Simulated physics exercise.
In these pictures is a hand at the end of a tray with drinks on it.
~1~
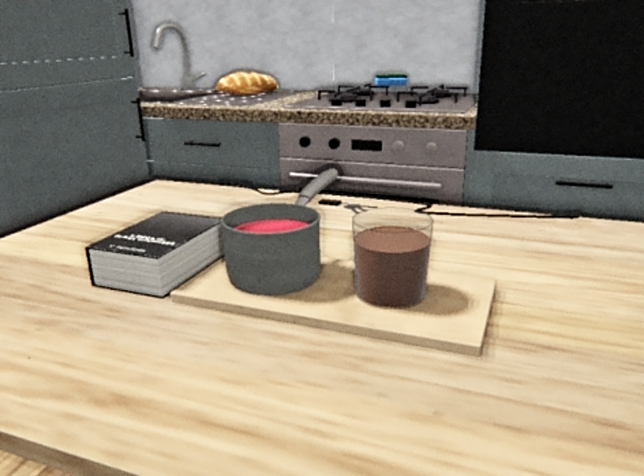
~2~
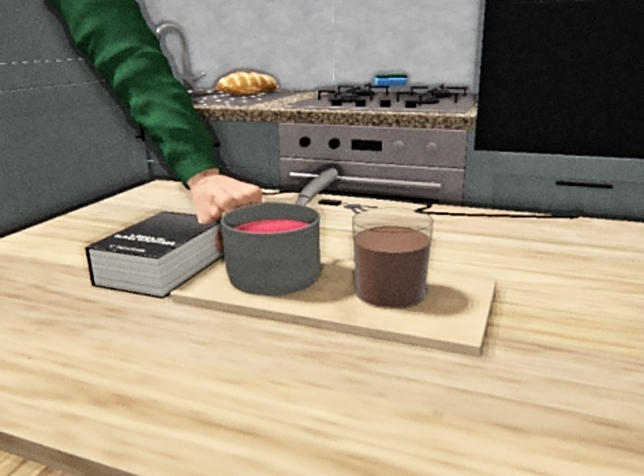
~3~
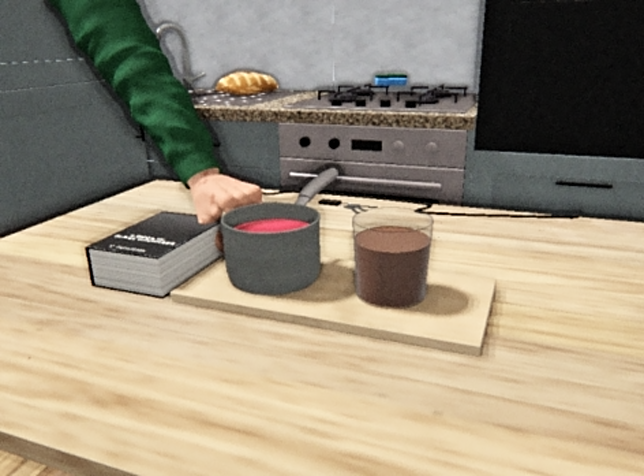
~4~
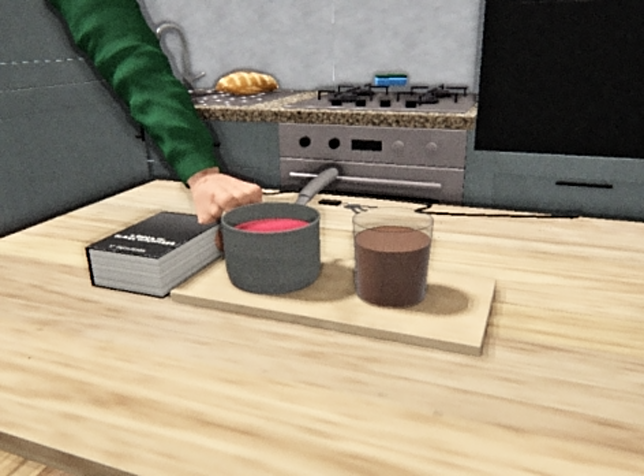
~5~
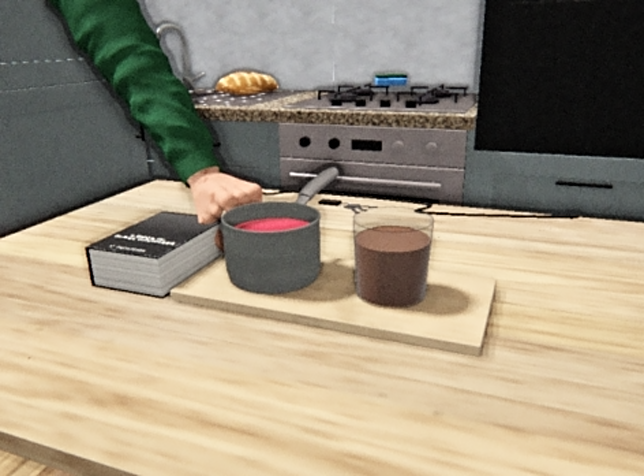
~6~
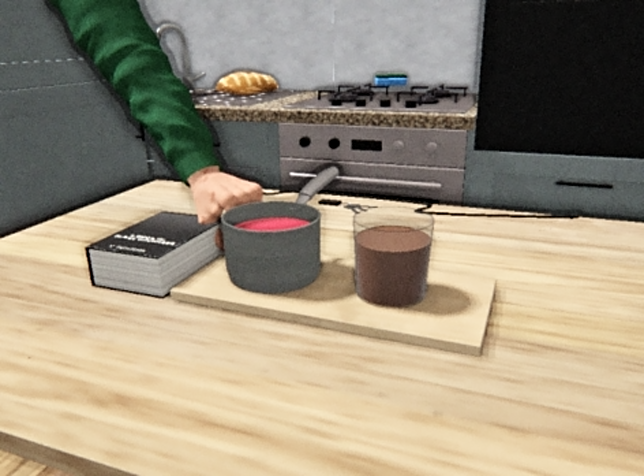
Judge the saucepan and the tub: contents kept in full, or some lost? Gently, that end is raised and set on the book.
Outcome: Saucepan: It will contain it fully; tub: It will contain it fully.
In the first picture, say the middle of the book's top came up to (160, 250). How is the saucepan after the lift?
Stays full.
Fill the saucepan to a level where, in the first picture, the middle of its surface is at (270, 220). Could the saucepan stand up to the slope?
Result then: Contents escape.
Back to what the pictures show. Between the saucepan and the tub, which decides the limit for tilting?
That would be the left-hand one.
Soon after, the tray slopes by about 5°; saucepan, nothing has left it; tub, nothing has left it.
Later, the tray slopes by about 11°; saucepan, nothing has left it; tub, nothing has left it.
In the end, the tray slopes by about 10°, resting on the book; saucepan, nothing has left it; tub, nothing has left it.
